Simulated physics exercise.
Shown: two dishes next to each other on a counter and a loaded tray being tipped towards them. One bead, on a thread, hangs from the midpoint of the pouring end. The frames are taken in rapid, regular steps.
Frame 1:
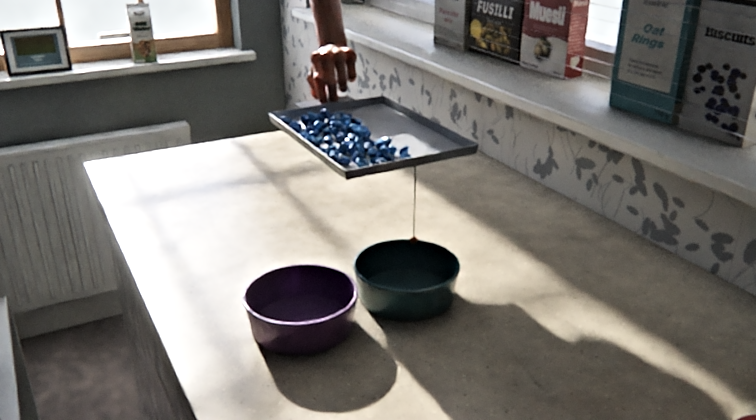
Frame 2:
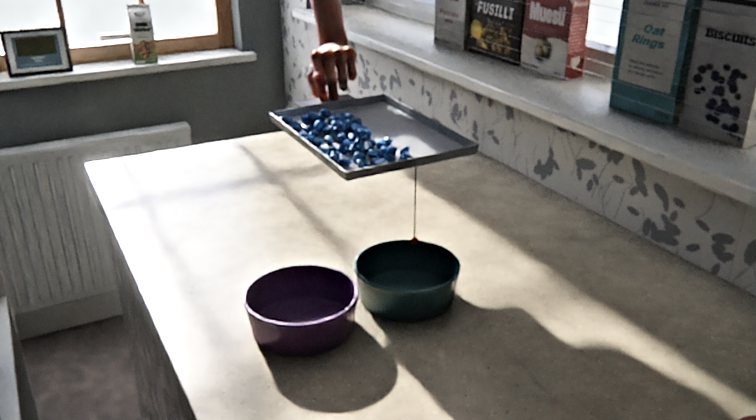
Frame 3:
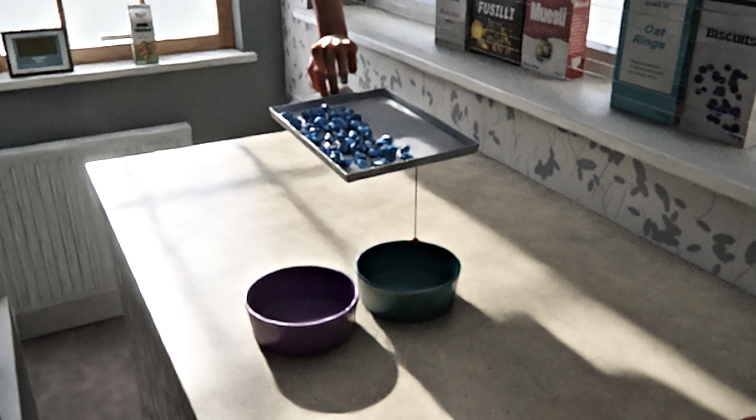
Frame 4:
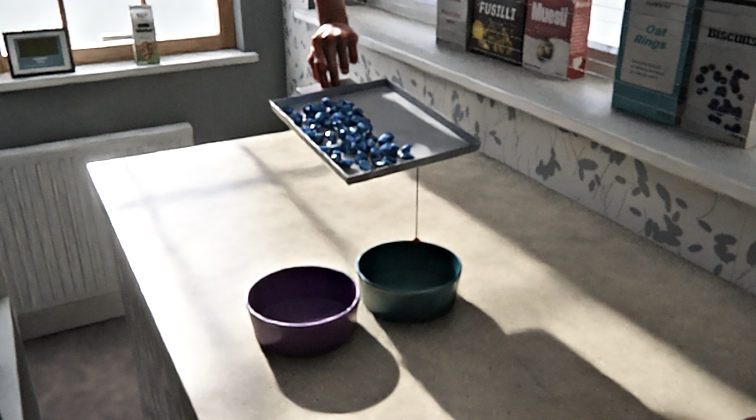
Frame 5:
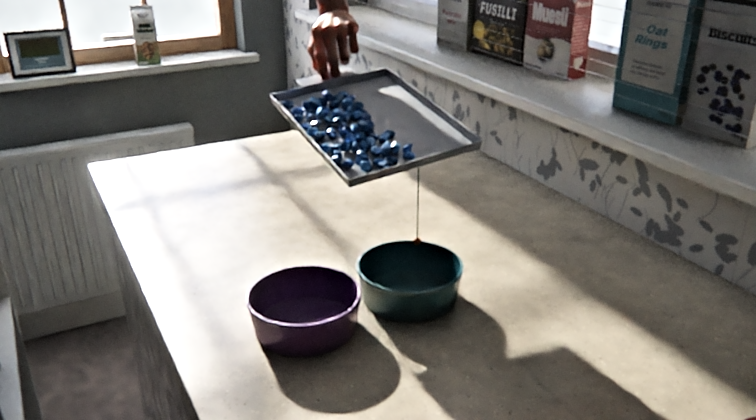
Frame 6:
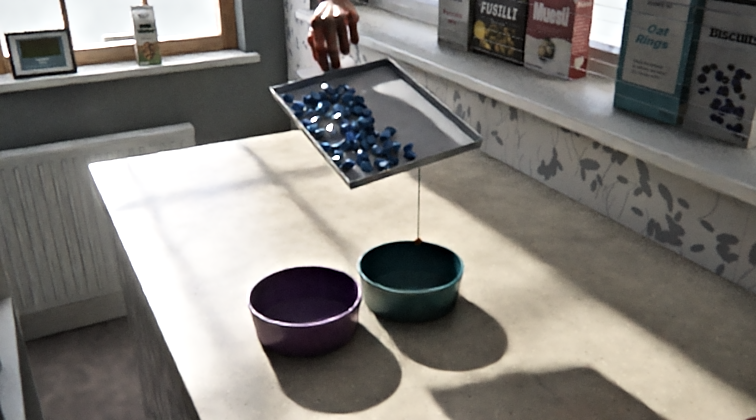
A grey tray of blue stones is held by a hand above a pale counter in a sunlit kitchen, seen from slightly above. Below it sit a purple bowl on the left and a dark green bowl on the right, under a thread hanging from the tray, with food packets behind. The hand raises the far end, tilting the tray gradually towards its near left corner, while the camera barely shifts.
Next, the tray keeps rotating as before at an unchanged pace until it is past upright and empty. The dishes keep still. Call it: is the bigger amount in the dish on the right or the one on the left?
It is in the one on the right.
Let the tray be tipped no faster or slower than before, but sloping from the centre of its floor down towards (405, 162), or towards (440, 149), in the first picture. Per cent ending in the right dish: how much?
About 70 % and about 10 %.
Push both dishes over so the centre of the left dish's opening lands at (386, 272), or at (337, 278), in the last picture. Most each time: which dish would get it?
Try 1: The dish at left. Try 2: The dish at left.
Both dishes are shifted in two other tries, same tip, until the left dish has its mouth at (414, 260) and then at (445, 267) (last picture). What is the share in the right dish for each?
Trial 1 about 0 %, trial 2 about 0 %.
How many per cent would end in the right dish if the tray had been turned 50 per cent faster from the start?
About 40 per cent.
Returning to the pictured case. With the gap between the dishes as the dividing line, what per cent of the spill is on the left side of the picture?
It comes to 50 per cent or so.
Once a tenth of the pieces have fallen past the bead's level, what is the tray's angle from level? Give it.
That happens at around 75°.
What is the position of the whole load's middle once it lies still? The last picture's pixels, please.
Near (383, 301).
Just after the last frame, tray tipped steeply; almost all on the tray; just a few in the left dish.
A moment on, tray tipped right over; about a tenth on the tray; roughly a quarter in the left dish; roughly half in the right dish; about a tenth outside both; about a tenth in the air.
Further on, tray tipped past a quarter turn; roughly a quarter in the left dish; roughly half in the right dish; roughly a quarter outside both.
When it is over, tray tipped past a quarter turn; roughly a quarter in the left dish; roughly half in the right dish; roughly a quarter outside both.
